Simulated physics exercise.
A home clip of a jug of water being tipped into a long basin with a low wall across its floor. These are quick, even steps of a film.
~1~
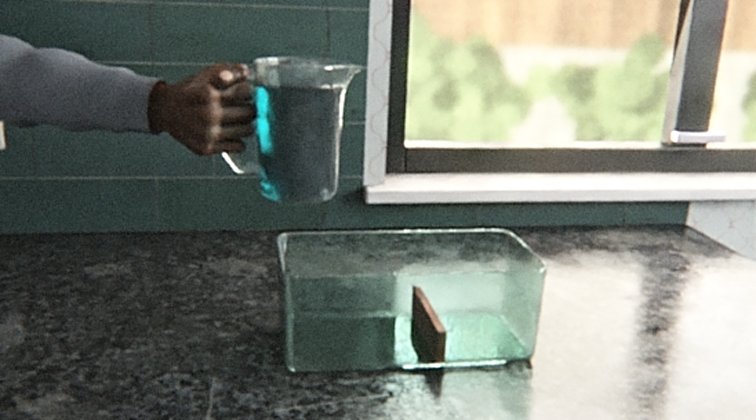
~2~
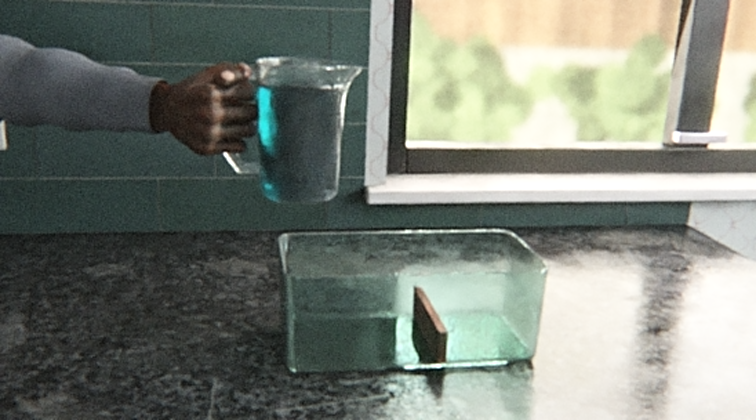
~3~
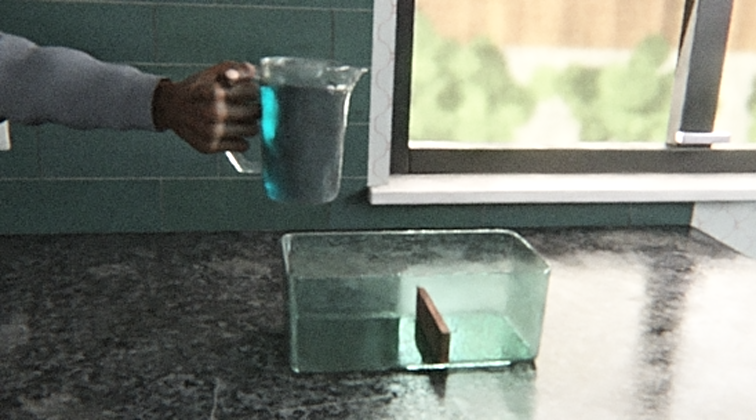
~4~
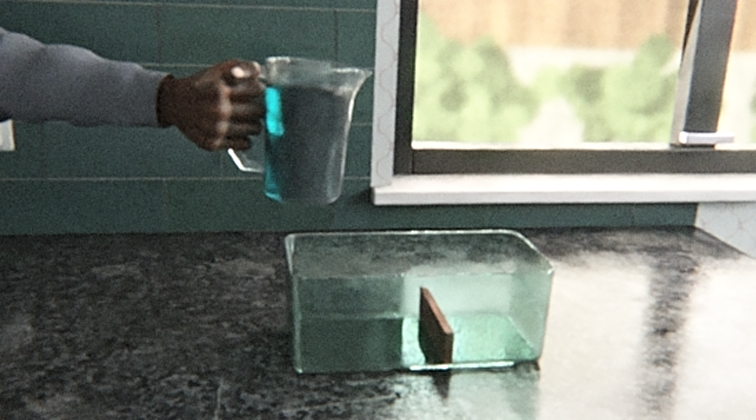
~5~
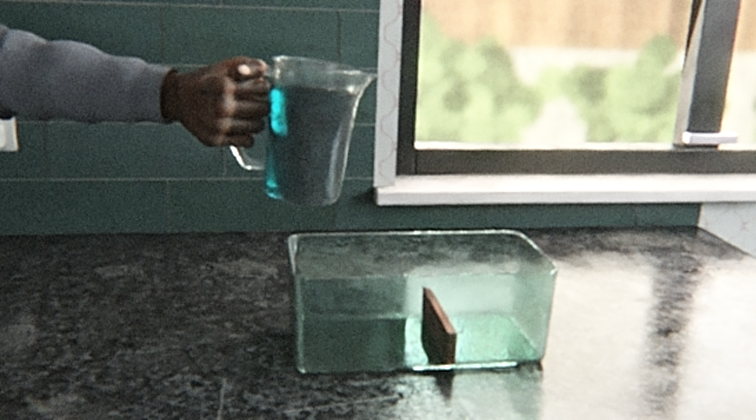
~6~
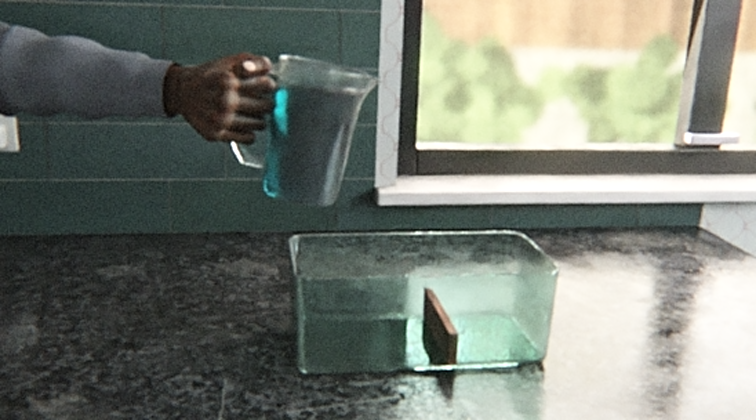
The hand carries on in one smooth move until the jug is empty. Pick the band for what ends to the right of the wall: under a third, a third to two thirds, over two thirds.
In the end from a third to two thirds is right of the wall.
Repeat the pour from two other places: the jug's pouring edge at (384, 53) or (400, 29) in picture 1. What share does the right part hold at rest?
Roughly 80 per cent, and 85 per cent.
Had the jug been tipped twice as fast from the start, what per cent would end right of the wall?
Some 25 per cent.
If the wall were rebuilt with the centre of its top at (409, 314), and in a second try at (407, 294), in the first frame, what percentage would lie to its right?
Near 75 % and 75 %.
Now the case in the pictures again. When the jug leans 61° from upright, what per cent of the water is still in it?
Some 90 per cent.
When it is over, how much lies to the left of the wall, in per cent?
Close to 55 per cent.
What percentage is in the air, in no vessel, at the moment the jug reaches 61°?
About 10 per cent.
A moment on, the jug is tipped part way and 88 per cent is still to pour, 1 is left of the wall and 1 right of it.
Next, the jug is tipped on its side and 41 per cent is still to pour, 12 is left of the wall and 28 right of it.
Then the jug is tipped right over and 3 per cent is still to pour, 51 is left of the wall and 42 right of it.
Later the jug is tipped right over and 0 per cent is still to pour, 56 is left of the wall and 42 right of it.
At rest 56 per cent lies left of the wall, 42 right of it and 2 outside.
